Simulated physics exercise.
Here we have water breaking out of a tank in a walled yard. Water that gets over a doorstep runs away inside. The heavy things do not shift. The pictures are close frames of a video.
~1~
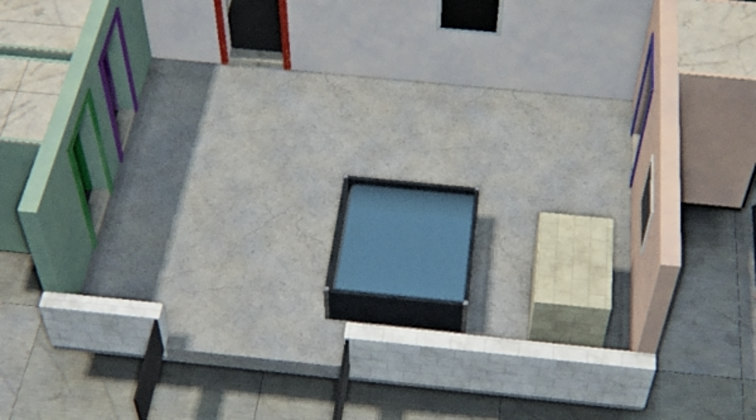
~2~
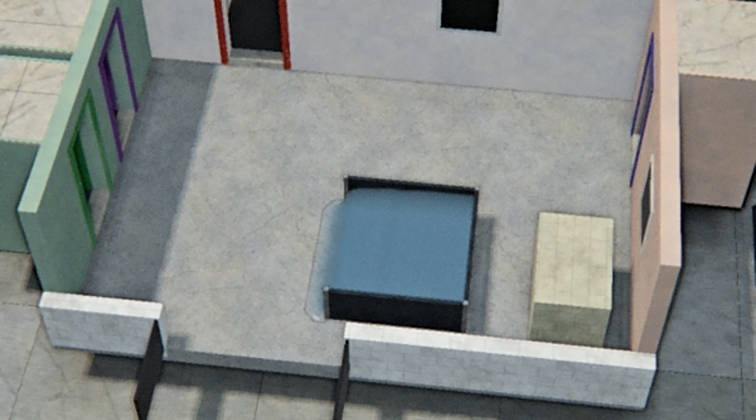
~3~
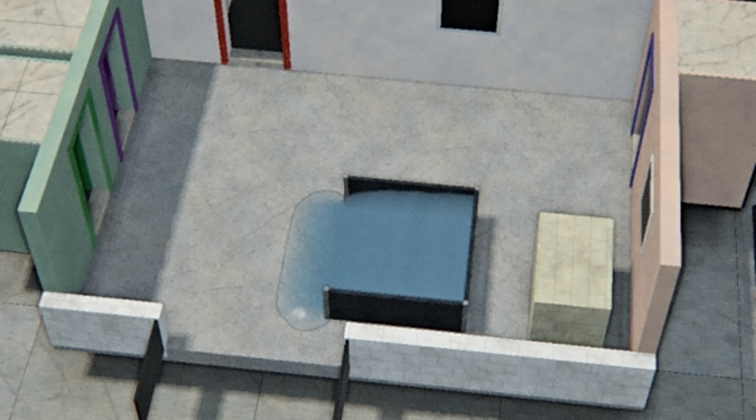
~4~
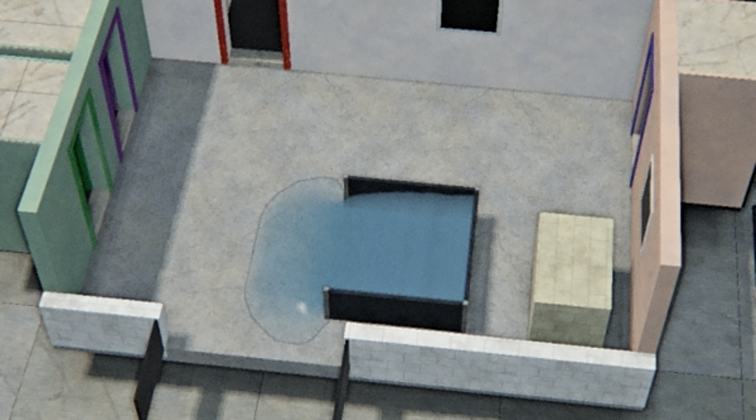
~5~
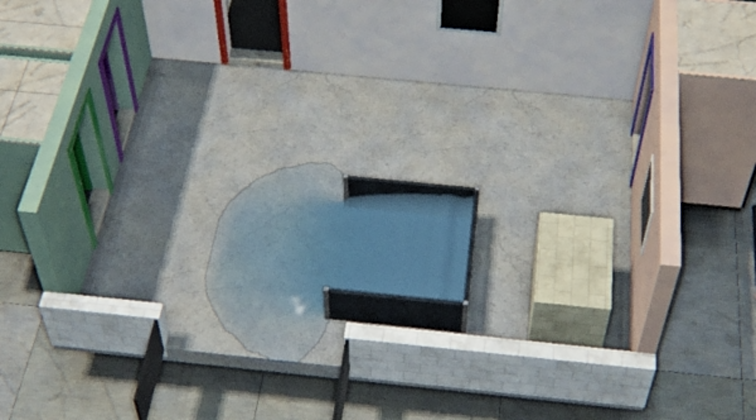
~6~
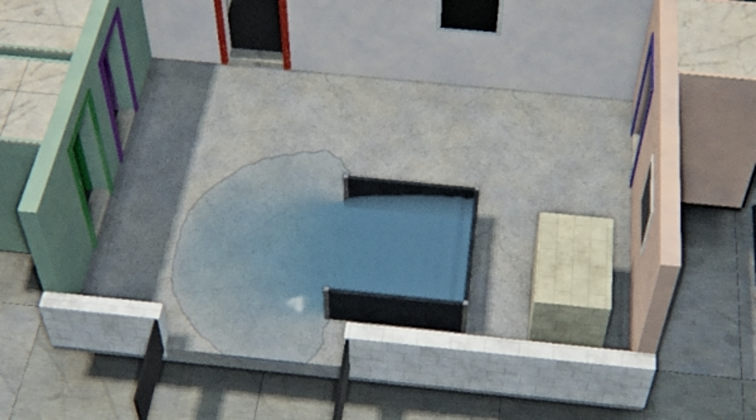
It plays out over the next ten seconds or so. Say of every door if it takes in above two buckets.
In the end: The green door takes more than that; the purple door takes more than that; the red door stays under that; the blue door stays under that.
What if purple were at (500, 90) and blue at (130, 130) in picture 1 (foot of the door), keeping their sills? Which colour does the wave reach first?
First comes the one in green.
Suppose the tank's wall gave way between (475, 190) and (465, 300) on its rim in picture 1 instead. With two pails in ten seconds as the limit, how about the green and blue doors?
The green one holds; the blue one floods.
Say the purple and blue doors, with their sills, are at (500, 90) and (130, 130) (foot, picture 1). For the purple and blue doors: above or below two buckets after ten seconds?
One by one: The purple door keeps below it; the blue door lets more in.
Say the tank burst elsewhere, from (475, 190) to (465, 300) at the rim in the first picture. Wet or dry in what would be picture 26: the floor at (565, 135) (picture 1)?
At that place: Awash.
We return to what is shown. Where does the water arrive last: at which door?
That is the blue one.
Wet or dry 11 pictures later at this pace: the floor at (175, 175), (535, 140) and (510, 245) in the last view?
One after the other: Under water, no water, not flooded.
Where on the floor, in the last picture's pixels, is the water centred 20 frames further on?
Near (221, 223).
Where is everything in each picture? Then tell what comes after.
The tank at (404, 242) is whole and still, in the first picture.
Water pours out at (339, 252) and has run to (316, 315), in the second picture.
The front is at a hidden place, out from the gap at (339, 253), in the third picture.
Water pours out at (339, 254) and has run to a hidden place, in the fourth picture.
The front is at (216, 302), out from the gap at (339, 254), in the fifth picture.
The front is at (178, 280), out from the gap at (339, 254), in the sixth picture.
A moment on, water covers 35 % of the floor; the green door under two buckets in, the purple door not reached, the red door not reached, the blue door not reached.
Next, water covers 45 % of the floor; the green door over two buckets in, the purple door under two buckets in, the red door not reached, the blue door not reached.
Then, water covers 45 % of the floor; the green door far over two buckets in, the purple door over two buckets in, the red door wet at the sill, nothing in, the blue door not reached.
Later, water covers 60 % of the floor; the green door far over two buckets in, the purple door over two buckets in, the red door wet at the sill, nothing in, the blue door not reached.
In the end, water covers 85 % of the floor; the green door far over two buckets in, the purple door over two buckets in, the red door under two buckets in, the blue door wet at the sill, nothing in.
